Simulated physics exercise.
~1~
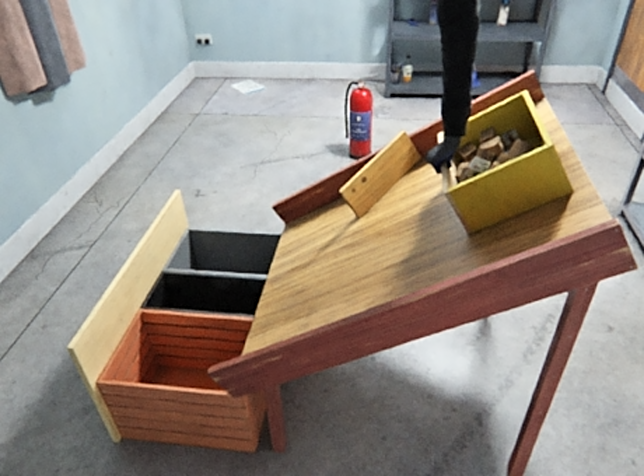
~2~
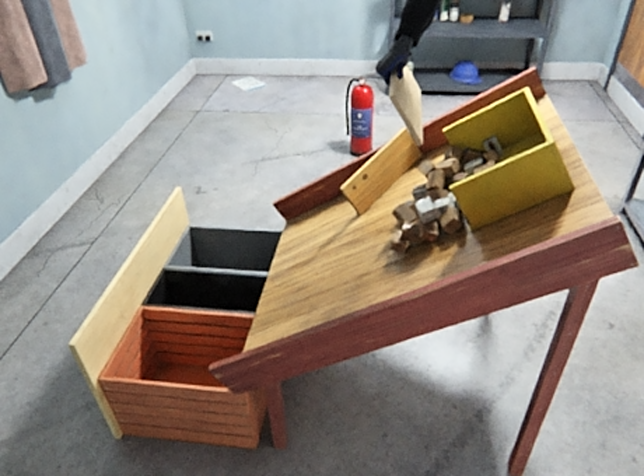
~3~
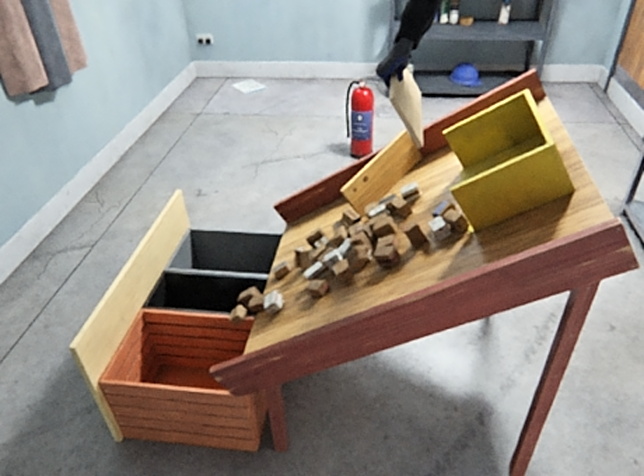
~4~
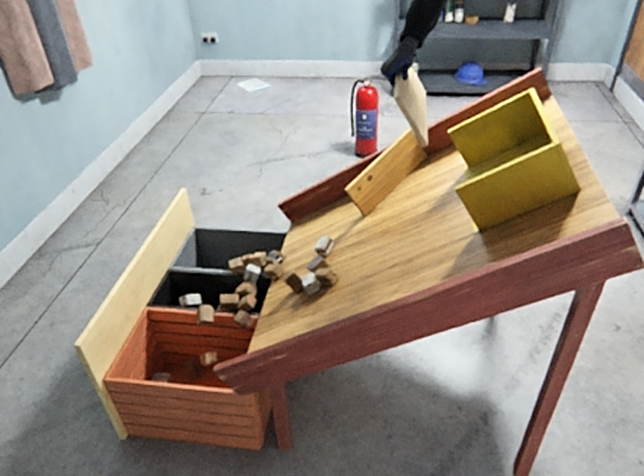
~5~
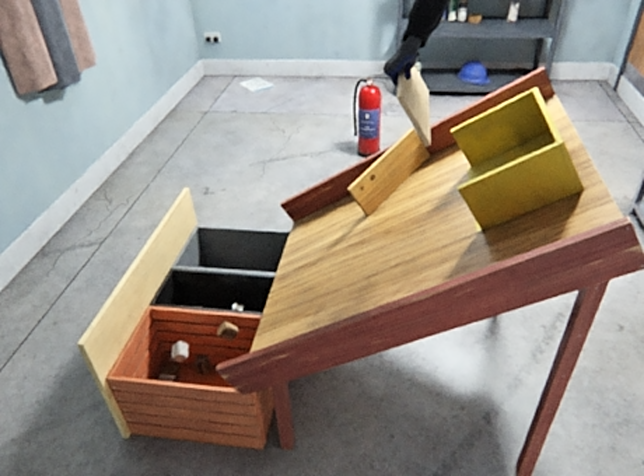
Small wooden blocks tumble down the sloping table from the yellow pen into bins below.
